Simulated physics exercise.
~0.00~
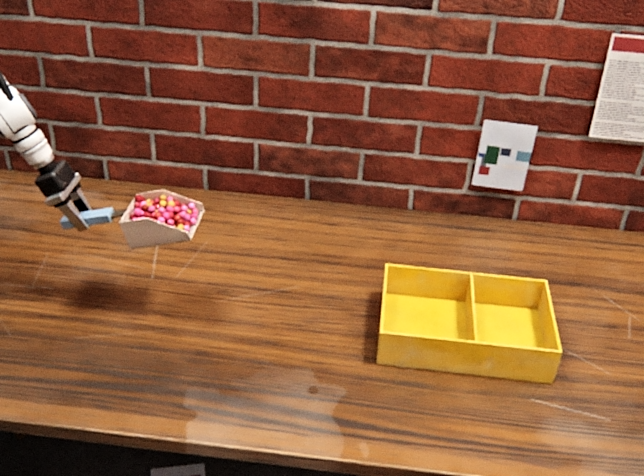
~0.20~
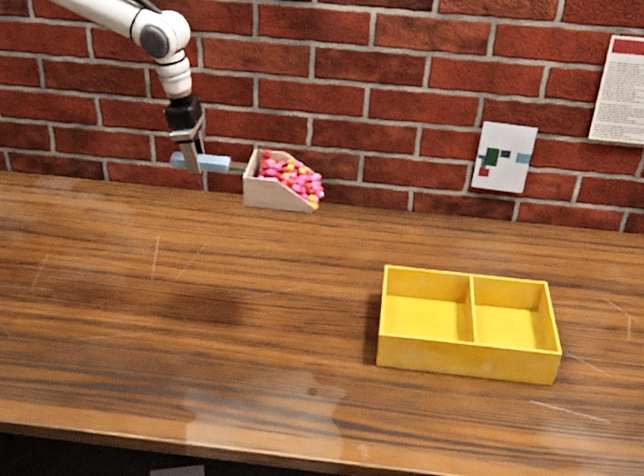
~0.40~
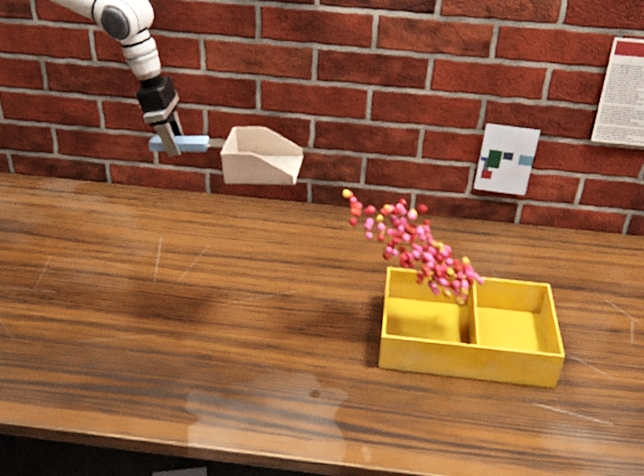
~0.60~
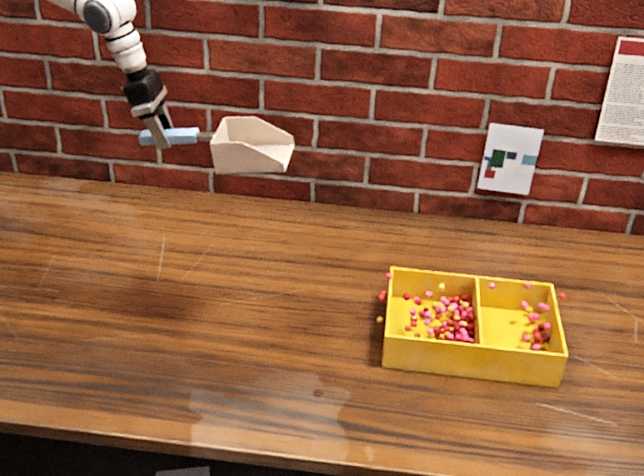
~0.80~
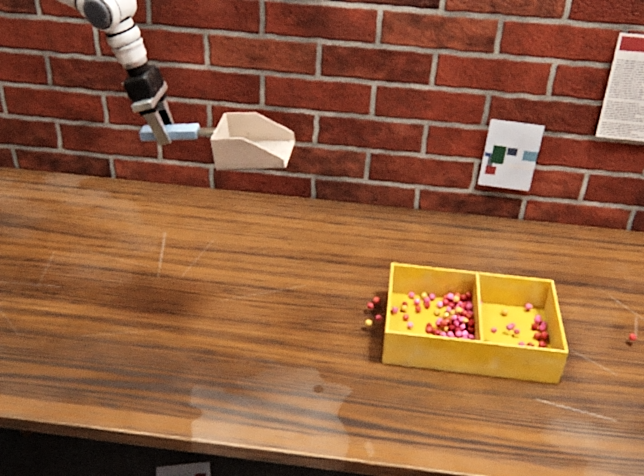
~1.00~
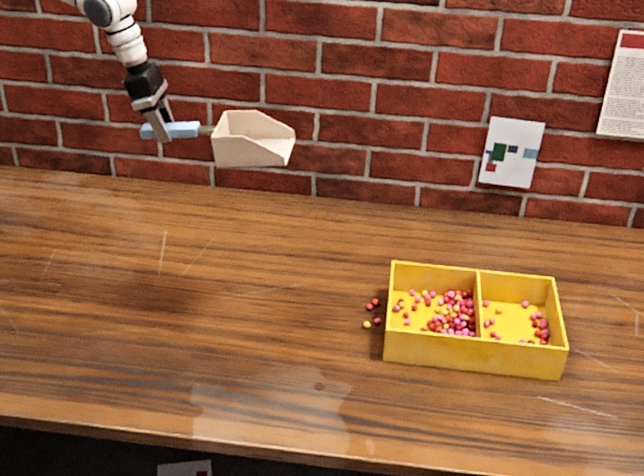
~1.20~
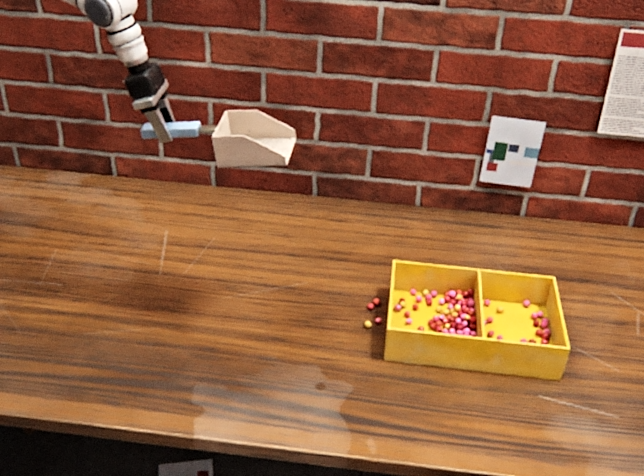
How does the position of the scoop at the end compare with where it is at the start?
At the end the scoop is higher and further to the right than it is at the start.
